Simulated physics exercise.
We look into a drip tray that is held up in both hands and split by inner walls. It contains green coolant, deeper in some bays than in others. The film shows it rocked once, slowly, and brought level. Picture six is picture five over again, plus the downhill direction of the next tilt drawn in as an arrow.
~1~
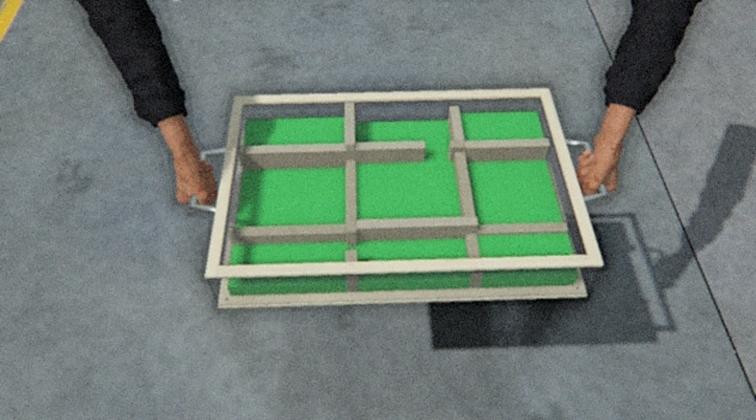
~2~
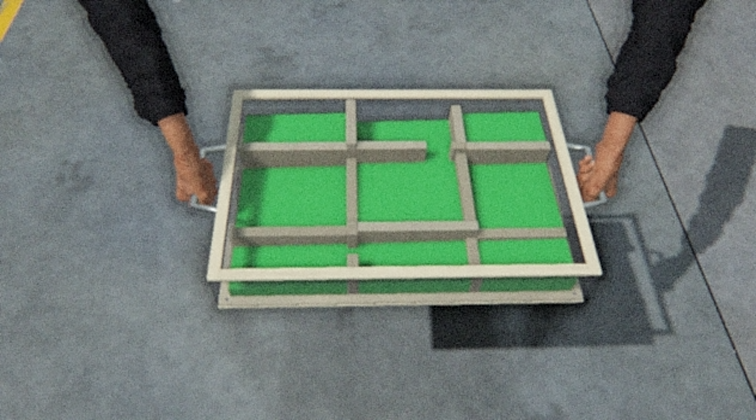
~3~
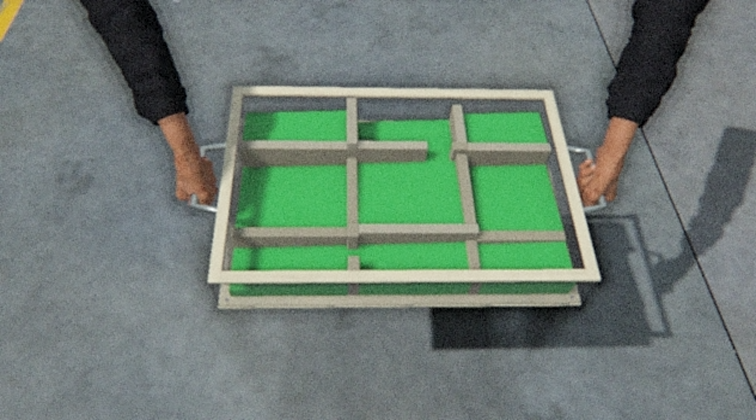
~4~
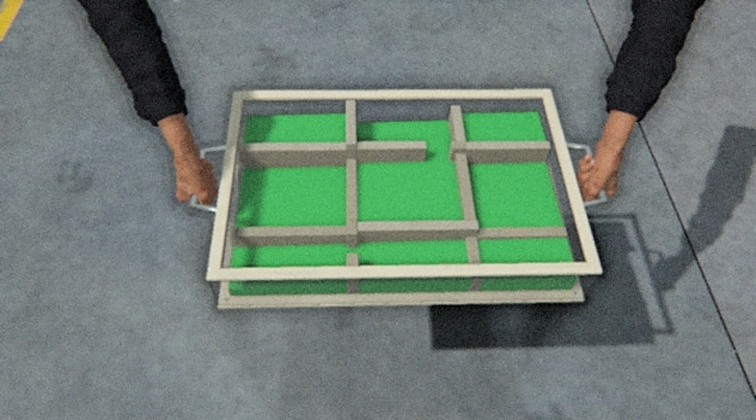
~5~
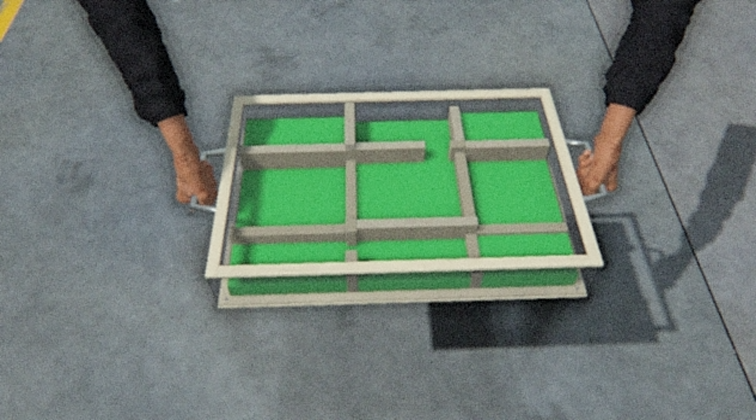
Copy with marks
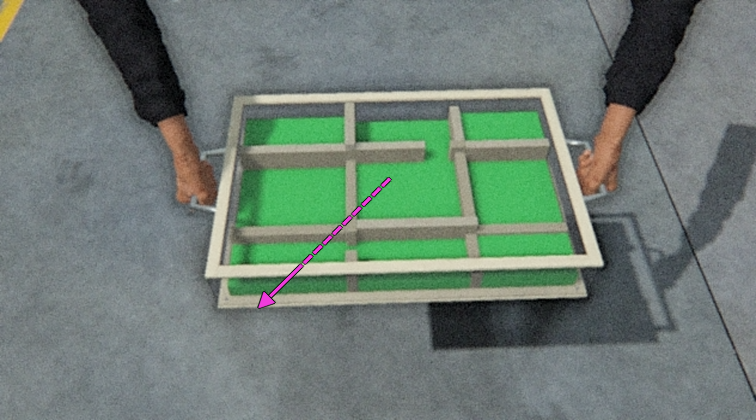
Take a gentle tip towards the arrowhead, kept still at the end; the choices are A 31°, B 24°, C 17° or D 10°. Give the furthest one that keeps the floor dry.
The answer is angle D.
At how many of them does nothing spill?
One of them.
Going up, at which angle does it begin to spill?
Here it is angle C.
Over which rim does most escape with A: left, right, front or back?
The front rim.
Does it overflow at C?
Yes.
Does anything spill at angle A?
Yes.
The arrow ends at (262, 303).
With A, about 63 % goes over the rim.
With B, about 40 % goes over the rim.
With C, about 5 % goes over the rim.
With D, nothing spills; the centre left bay holds the most.
